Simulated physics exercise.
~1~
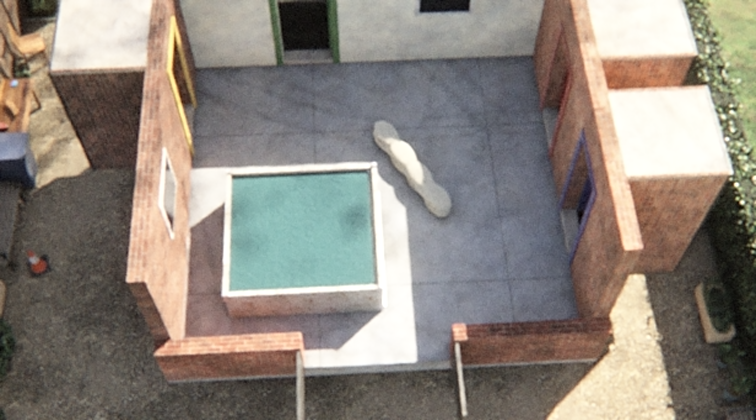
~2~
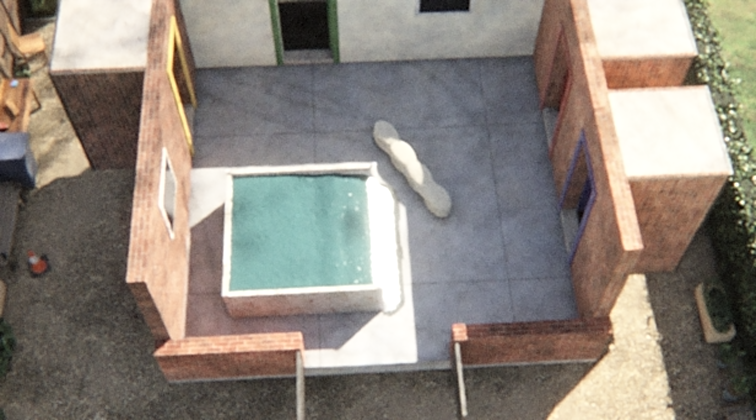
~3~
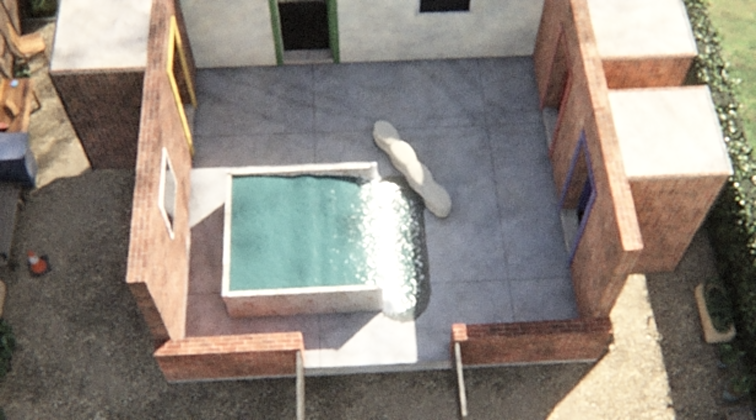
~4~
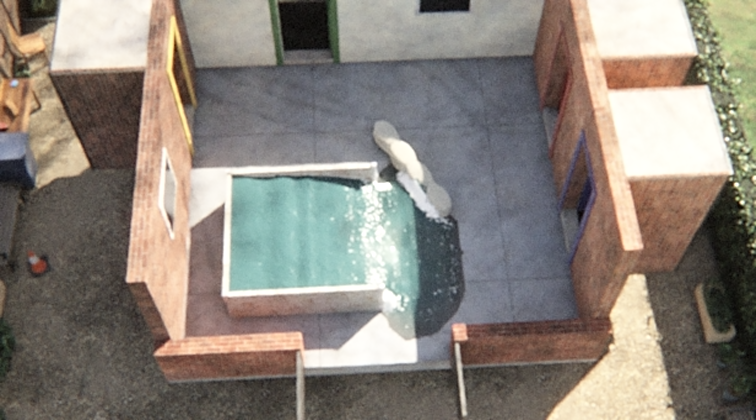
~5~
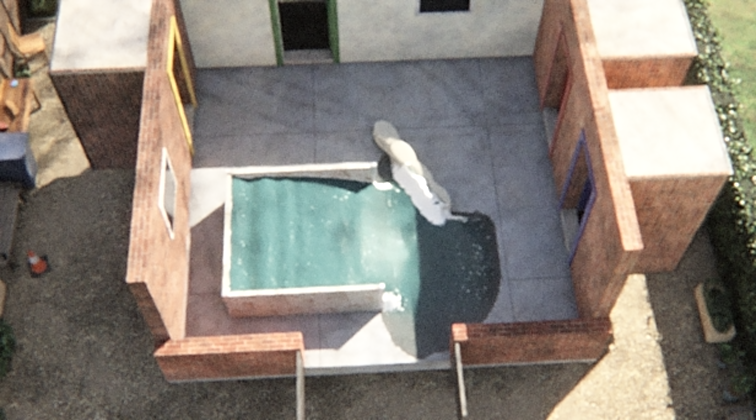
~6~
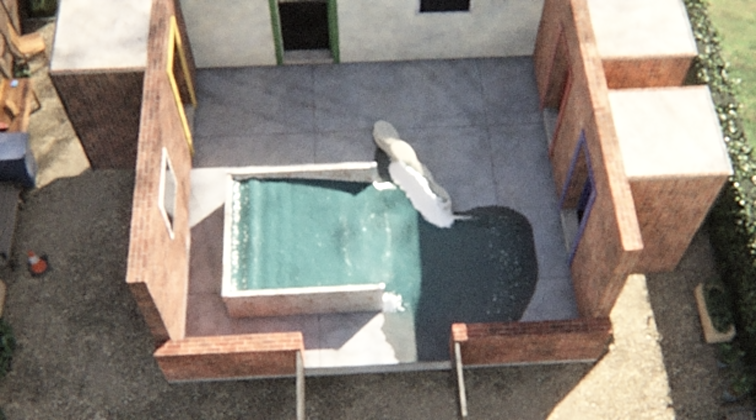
The clip opens on a brick-walled yard seen from above, with still green water in a pale square tank beside a lumpy, pale elongated object. Water bursts from the tank's right side in a white, foaming rush, then spreads rightward across the grey floor as a widening dark pool, wrapping around the object's lower end.
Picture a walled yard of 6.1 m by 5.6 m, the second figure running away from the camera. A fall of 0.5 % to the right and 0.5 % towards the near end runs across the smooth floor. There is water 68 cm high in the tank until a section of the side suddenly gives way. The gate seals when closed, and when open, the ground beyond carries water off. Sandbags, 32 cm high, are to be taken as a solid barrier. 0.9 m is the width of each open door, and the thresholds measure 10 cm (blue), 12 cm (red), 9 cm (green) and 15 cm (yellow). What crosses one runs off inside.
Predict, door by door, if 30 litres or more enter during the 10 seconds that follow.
In the end the blue door will overshoot the limit. The red door will undershoot the limit. The green door will undershoot the limit. The yellow door will undershoot the limit.
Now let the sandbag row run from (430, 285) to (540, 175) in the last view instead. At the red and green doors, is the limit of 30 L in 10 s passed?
Then the red door is over the mark and the green door is short of it.
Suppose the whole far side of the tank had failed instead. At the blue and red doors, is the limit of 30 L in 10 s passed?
Measured against that limit, blue comes out short of it and red comes out short of it.
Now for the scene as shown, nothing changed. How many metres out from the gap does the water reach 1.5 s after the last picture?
Distance: Approx. 3.6 m.
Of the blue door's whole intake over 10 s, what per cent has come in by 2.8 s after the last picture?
80 percent or so by then.
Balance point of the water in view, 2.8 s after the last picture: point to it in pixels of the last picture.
The water's centre is around (423, 237).
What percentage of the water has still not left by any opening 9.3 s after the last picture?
Roughly 72 per cent is still there.
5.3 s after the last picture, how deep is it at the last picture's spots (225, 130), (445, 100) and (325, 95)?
Taking the spots in order: 5 cm, 9 cm, 8 cm.
Then, 0.7 s after the last picture water covers 35 % of the floor and is deepest (45 cm) near (420, 204); blue door 21 cm at the sill, 66 L in, red door not reached, green door not reached, yellow door not reached.
Then, 1.5 s after the last picture water covers 50 % of the floor and is deepest (52 cm) near (560, 329); blue door 34 cm at the sill, 194 L in, red door 3 cm at the sill, 0 L in, green door not reached, yellow door not reached.
Then, 2.8 s after the last picture water covers 65 % of the floor and is deepest (29 cm) near (572, 328); blue door 25 cm at the sill, 367 L in, red door 11 cm at the sill, 0 L in, green door 8 cm at the sill, 0 L in, yellow door 8 cm at the sill, 0 L in.
Then, 5.3 s after the last picture water covers 85 % of the floor and is deepest (18 cm) near (526, 63); blue door 14 cm at the sill, 443 L in, red door 8 cm at the sill, 0 L in, green door 9 cm at the sill, 1 L in, yellow door 5 cm at the sill, 0 L in.
Then, 9.3 s after the last picture water covers 95 % of the floor and is deepest (19 cm) near (183, 347); blue door 6 cm at the sill, 449 L in, red door 9 cm at the sill, 0 L in, green door 5 cm at the sill, 2 L in, yellow door 12 cm at the sill, 0 L in.
